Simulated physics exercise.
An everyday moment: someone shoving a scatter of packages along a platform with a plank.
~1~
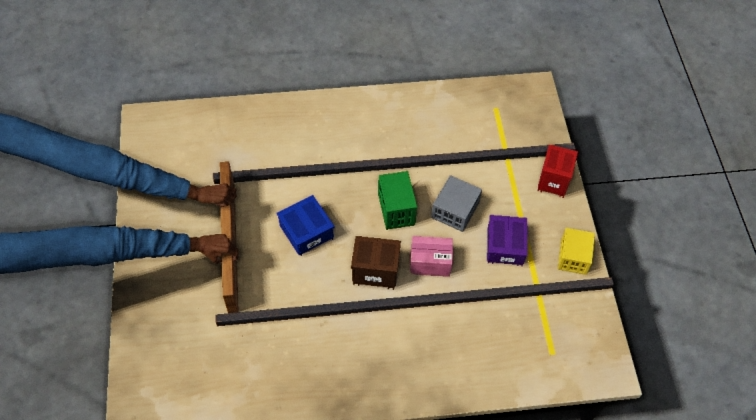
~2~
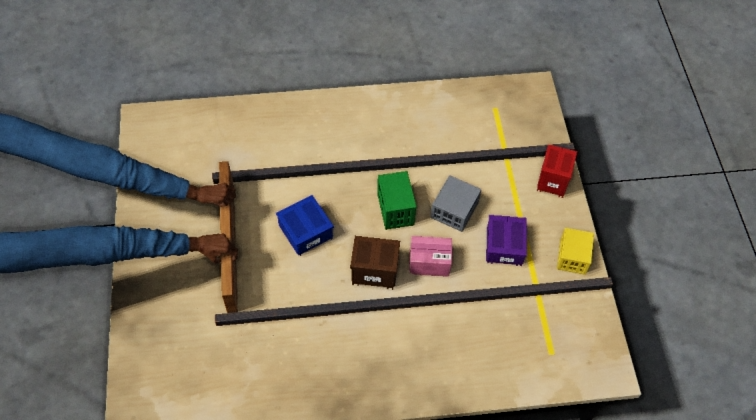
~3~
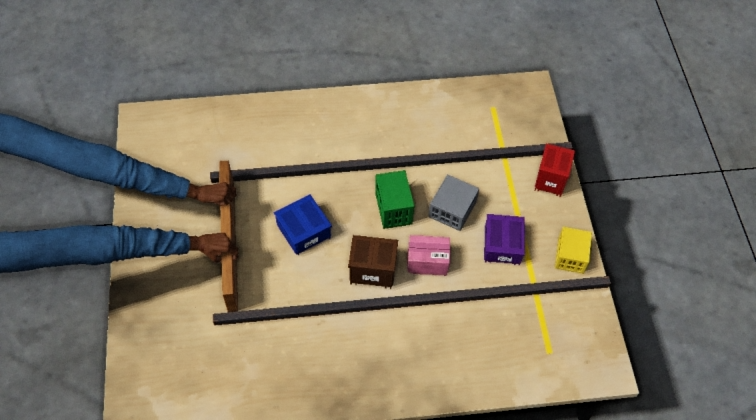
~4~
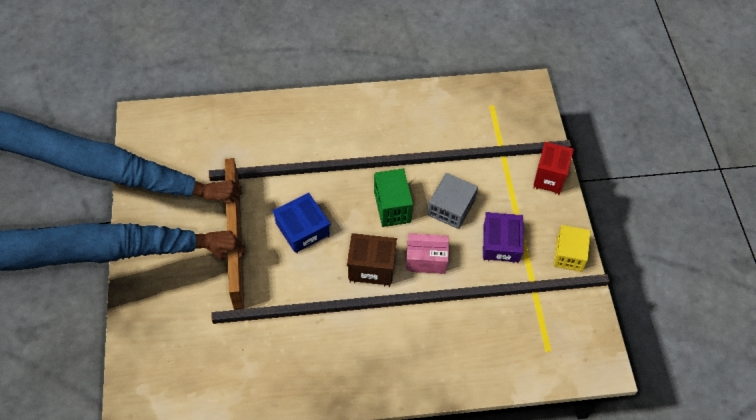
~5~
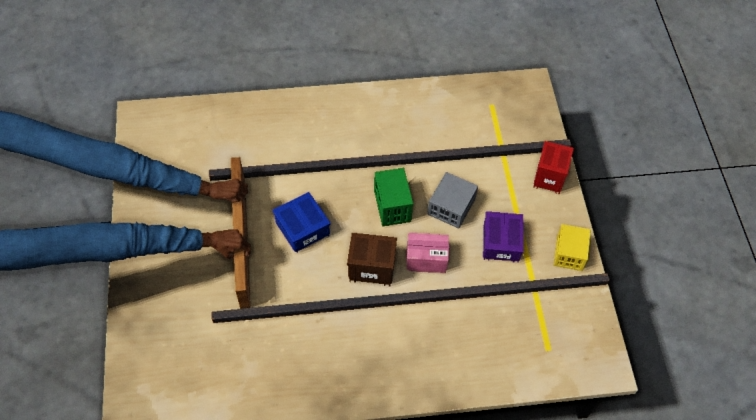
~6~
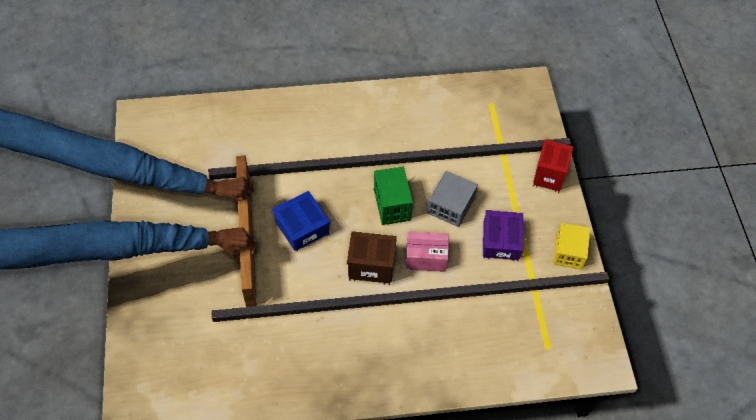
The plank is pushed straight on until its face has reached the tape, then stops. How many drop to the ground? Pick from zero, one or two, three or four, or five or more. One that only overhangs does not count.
Here the number that fall off is three or four.
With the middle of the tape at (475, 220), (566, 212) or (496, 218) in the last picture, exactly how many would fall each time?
Try by try, 2, 6 and 3.
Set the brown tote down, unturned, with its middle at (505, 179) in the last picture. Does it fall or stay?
From there it falls.
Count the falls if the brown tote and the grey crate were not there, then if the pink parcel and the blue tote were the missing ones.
First 1, then 2.
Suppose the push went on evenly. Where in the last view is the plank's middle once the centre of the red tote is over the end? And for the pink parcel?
About (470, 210), and (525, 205) for the other.
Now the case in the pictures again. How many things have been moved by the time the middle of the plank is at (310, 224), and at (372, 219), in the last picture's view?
First 1, then 5.
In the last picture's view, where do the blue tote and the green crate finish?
Near (539, 208) and (559, 172).
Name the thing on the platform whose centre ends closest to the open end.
That is the pink parcel.
Early on, none off yet; yellow crate at rest near (572, 246); red tote at rest near (552, 167); purple tote at rest near (503, 236).
A while later, none off yet; yellow crate at rest near (572, 246); red tote at rest near (552, 167); purple tote travelled a little near (512, 234).
Further along, none off yet; yellow crate leaning well over near (617, 252); red tote travelled about its own width near (576, 158); purple tote travelled well along near (576, 227).
Finally, the number that fall off is three or four; lost, grey crate, purple tote, red tote and yellow crate.
